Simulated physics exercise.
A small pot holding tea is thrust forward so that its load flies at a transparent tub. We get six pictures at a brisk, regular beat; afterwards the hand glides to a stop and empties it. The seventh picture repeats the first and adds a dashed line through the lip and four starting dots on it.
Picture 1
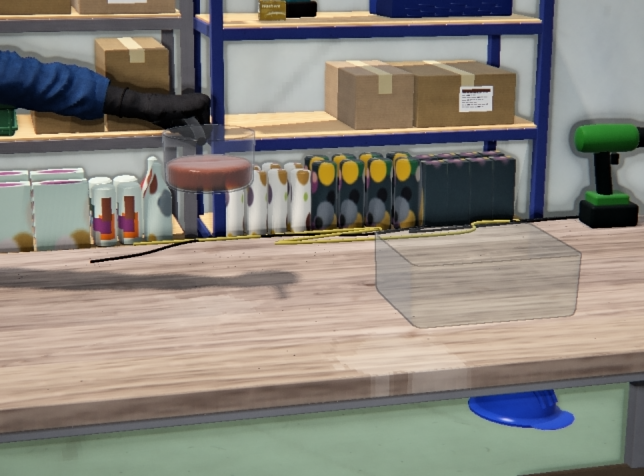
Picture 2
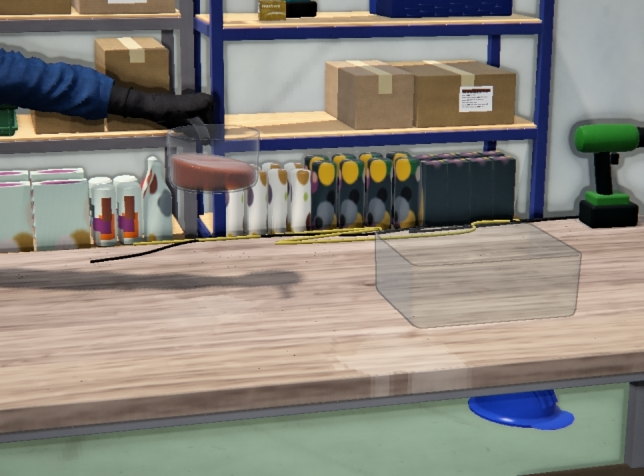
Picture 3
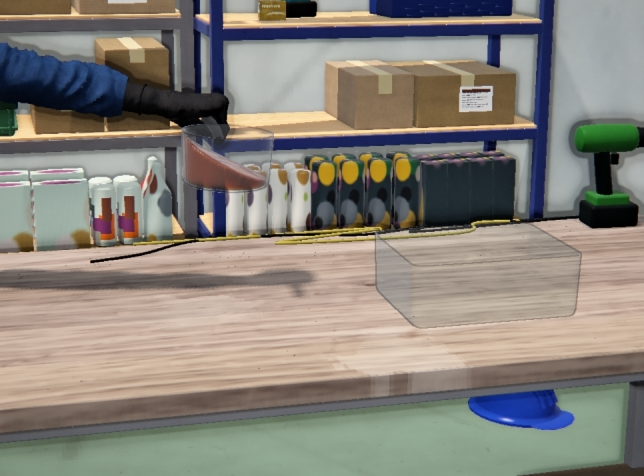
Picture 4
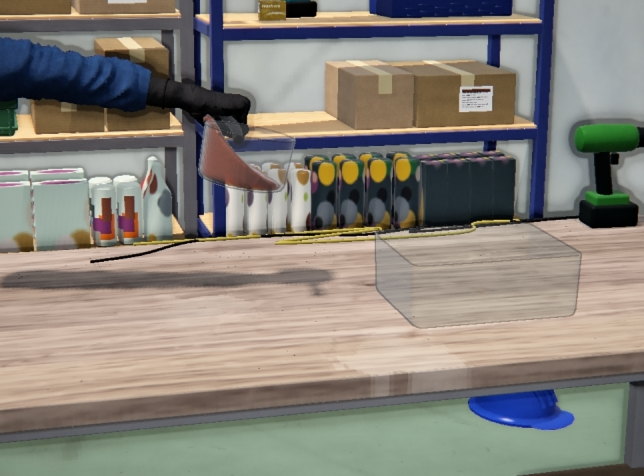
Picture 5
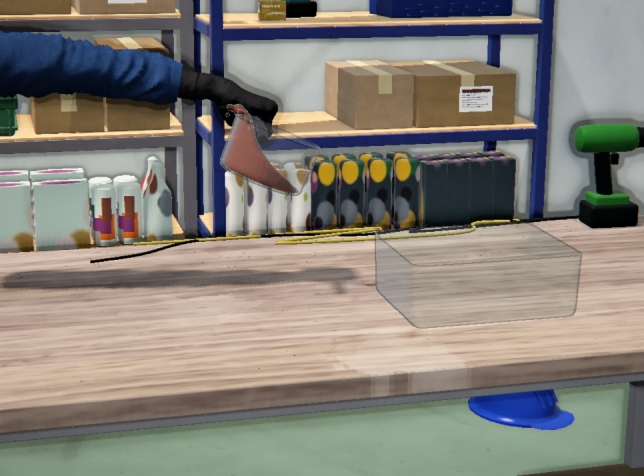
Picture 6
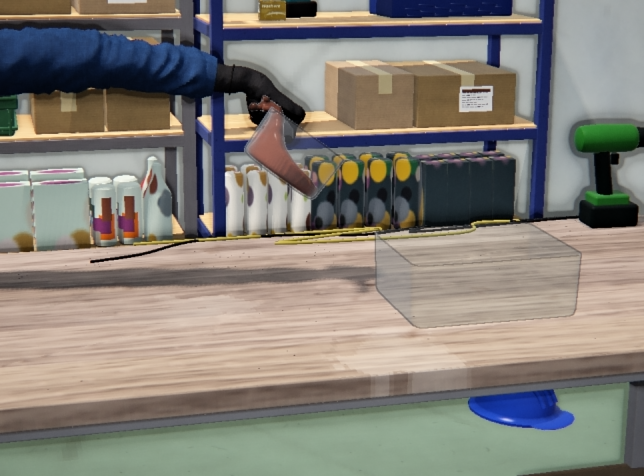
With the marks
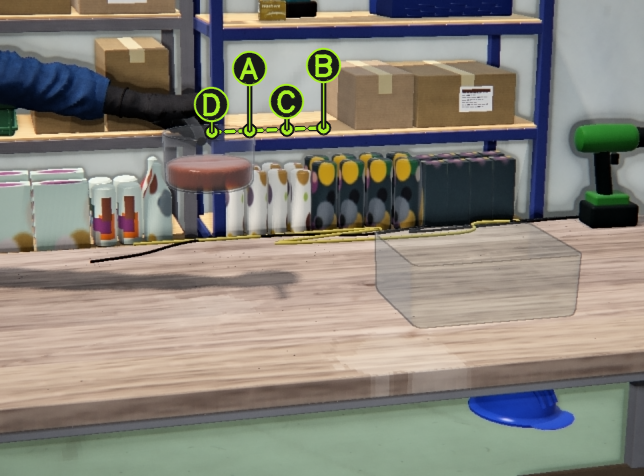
A workshop bench with a pale wooden top is seen from the front and slightly above by a still camera, with blue-framed shelves of cardboard boxes behind. A clear tub sits right of centre, a green drill stands far right, and a blue cap hangs below. From the left, a blue-sleeved, black-gloved arm moves a small transparent pot of reddish-brown tea rightward, tilting it increasingly as the liquid slants and surges up one side.
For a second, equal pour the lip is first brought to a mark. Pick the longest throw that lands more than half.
D.
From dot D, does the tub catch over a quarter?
Yes, clearly.
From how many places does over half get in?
All of the four.
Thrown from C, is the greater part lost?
No, not at all.
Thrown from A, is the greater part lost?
No, not at all.
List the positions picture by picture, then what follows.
In the first frame, upright, lip at (252, 130); tub from (410, 328) to (575, 314); nothing has left yet.
In the second frame, upright, lip at (256, 130); nothing has left yet.
In the third frame, tipped about 4°, lip at (271, 132); nothing has left yet.
In the fourth frame, tipped about 11°, lip at (292, 138); tea is over the rim, down to (214, 124).
In the fifth frame, tipped about 23°, lip at (318, 146); tea is over the rim, down to (250, 118).
In the sixth frame, tipped about 37°, lip at (342, 157); tea is over the rim, down to (250, 118).
In lime, A at (249, 130); B at (323, 127); C at (286, 129); D at (211, 132).
With A, about 74 % lands in the tub, 17 % falls short and 9 % goes beside or beyond.
With B, about 61 % lands in the tub, 1 % falls short and 37 % goes beside or beyond.
With C, about 78 % lands in the tub, 2 % falls short and 20 % goes beside or beyond.
With D, about 64 % lands in the tub, 31 % falls short and 4 % goes beside or beyond.
